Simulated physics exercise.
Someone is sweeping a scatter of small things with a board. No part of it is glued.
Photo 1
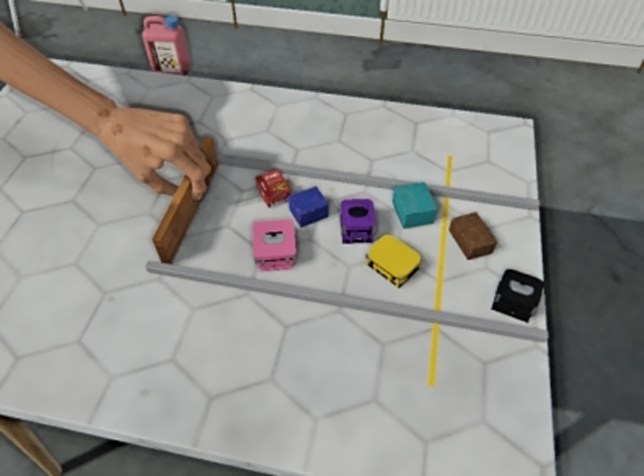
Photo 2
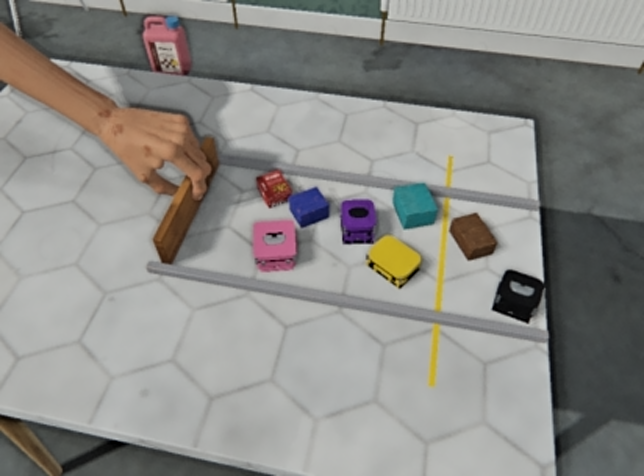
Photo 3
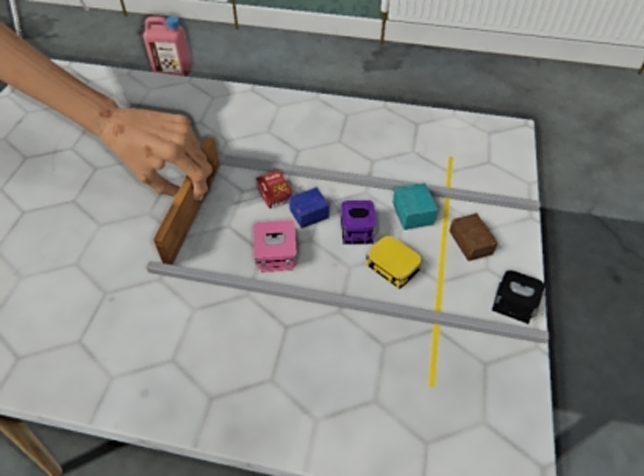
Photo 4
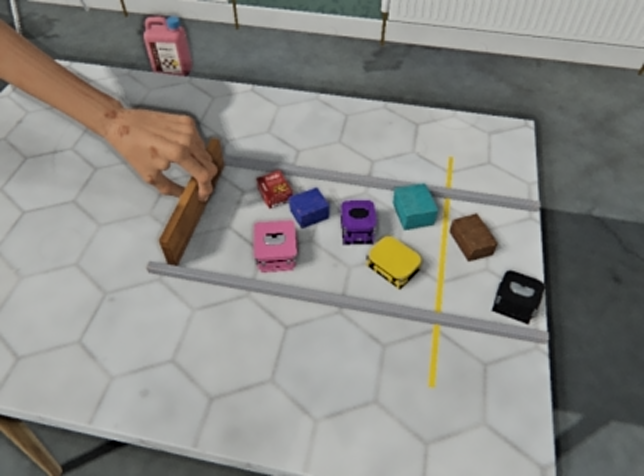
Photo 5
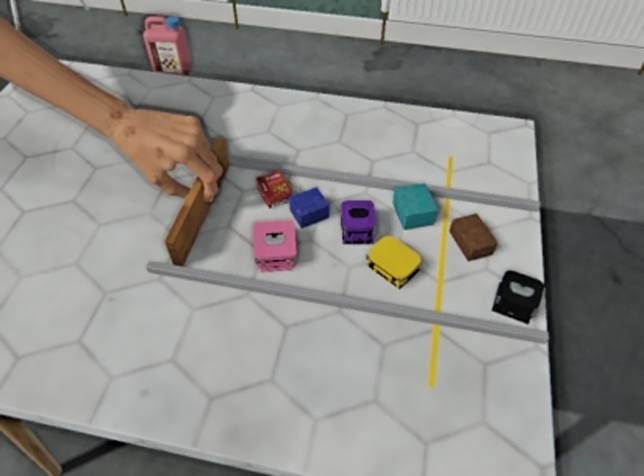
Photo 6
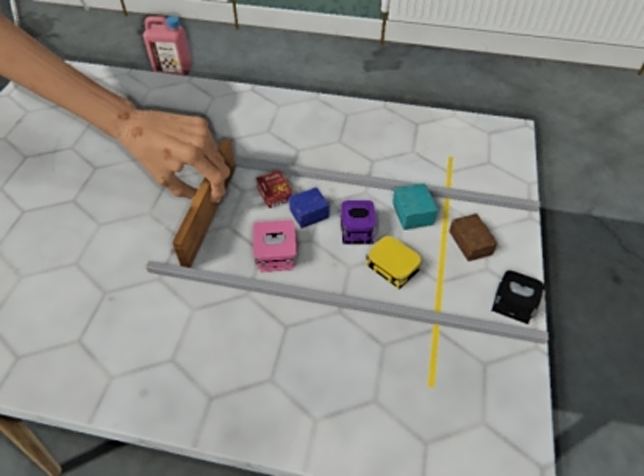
On a white hexagon-tiled tabletop, a hand holds a wooden board upright between two grey rails, left of a scatter of small coloured blocks and cases and a yellow line. The board stays nearly still at first, then the hand slides it slightly right, while the scattered things remain in place.
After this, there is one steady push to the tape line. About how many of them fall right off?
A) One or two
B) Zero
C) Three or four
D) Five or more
Zero (B).
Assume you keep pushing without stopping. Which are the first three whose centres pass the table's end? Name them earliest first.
Black case, brown block, yellow case.
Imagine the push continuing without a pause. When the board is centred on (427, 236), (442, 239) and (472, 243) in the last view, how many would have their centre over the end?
First 0, then 0, finally 2.
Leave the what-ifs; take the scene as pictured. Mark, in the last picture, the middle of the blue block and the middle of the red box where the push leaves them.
Final positions - blue block around (461, 241), red box around (460, 215).
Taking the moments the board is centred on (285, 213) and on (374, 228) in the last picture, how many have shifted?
The counts are 3 and 6.
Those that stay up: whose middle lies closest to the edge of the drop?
The black case finishes closest.
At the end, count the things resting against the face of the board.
It adds up to 3.
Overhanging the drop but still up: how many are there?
The number overhanging is 1.
Soon after, none off yet; black case at rest near (517, 297); brown block at rest near (472, 237); turquoise block at rest near (415, 206).
After that, none off yet; black case at rest near (517, 297); brown block at rest near (472, 237); turquoise block moving near (421, 206).
And then, none off yet; black case at rest near (517, 297); brown block displaced a little near (494, 246); turquoise block displaced about its own width near (466, 209).
In the end, the number that fall off is zero.
